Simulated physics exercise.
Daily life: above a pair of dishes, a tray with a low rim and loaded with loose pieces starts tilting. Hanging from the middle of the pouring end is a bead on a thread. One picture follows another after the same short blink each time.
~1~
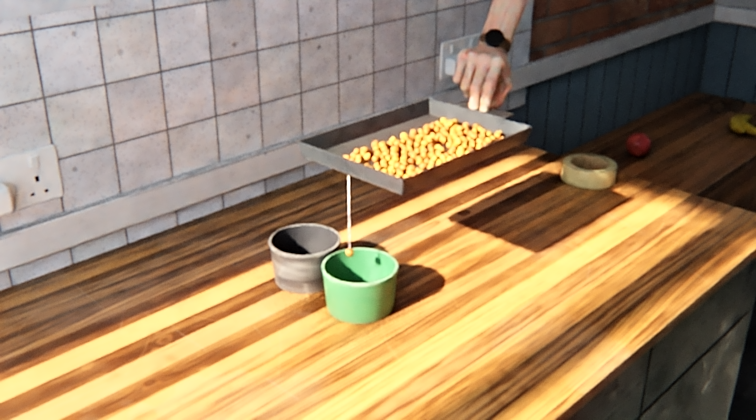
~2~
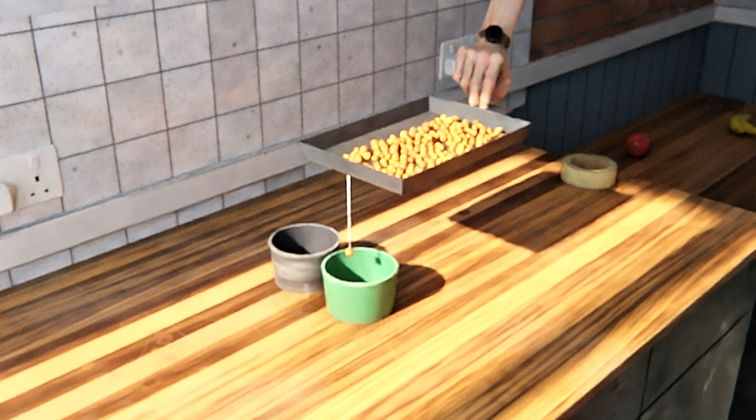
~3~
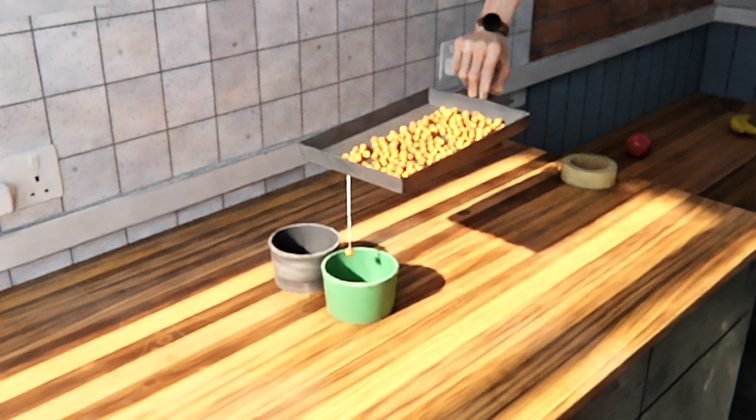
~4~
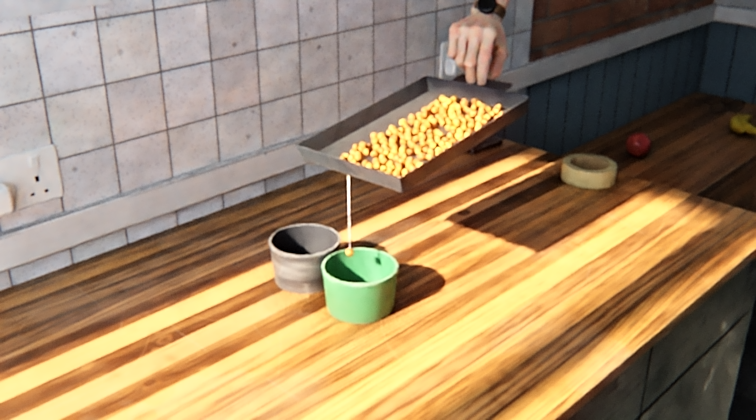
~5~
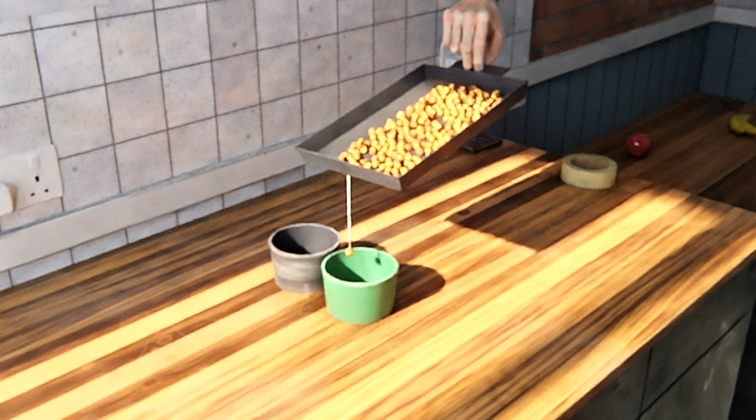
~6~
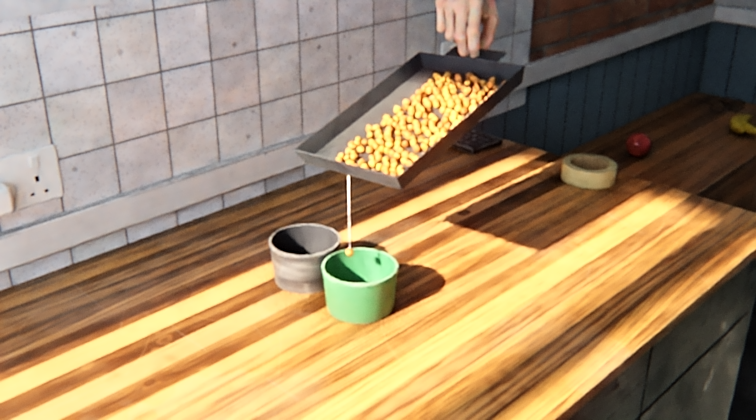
A hand raises the far end of a tray of roasted chickpeas above two dishes.
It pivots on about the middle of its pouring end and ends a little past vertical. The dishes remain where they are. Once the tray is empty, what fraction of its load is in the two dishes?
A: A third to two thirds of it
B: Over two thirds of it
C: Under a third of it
Option C: Under a third of it.
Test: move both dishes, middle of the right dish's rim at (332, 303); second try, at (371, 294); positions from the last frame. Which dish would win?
For the first try I'd say the dish over on the left, and for the second, the dish over on the left.
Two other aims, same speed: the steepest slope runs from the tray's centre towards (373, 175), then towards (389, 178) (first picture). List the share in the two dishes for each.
In turn some 10 and 0 per cent.
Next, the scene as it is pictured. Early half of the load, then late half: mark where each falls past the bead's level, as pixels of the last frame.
Early half (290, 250), late half (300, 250).
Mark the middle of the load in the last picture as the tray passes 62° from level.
Its middle sits at about pixel (342, 143).
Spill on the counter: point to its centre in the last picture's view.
I'd say near (271, 312), give or take.
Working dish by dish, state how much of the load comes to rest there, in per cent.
Per hundred pieces: Left dish roughly 20, right dish roughly 0.
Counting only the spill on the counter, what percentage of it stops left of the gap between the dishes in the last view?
Roughly 100 in a hundred.
Shortly afterwards, tray tipped steeply; all but a few on the tray; only a few in the air.
Next, tray tipped right over; near half on the tray; a little in the left dish; near a quarter outside both; near a quarter in the air.
Some moments later, tray tipped past a quarter turn; only a few in the right dish; near a quarter in the left dish; the bulk outside both.
In the end, tray tipped past a quarter turn; only a few in the right dish; near a quarter in the left dish; the bulk outside both.
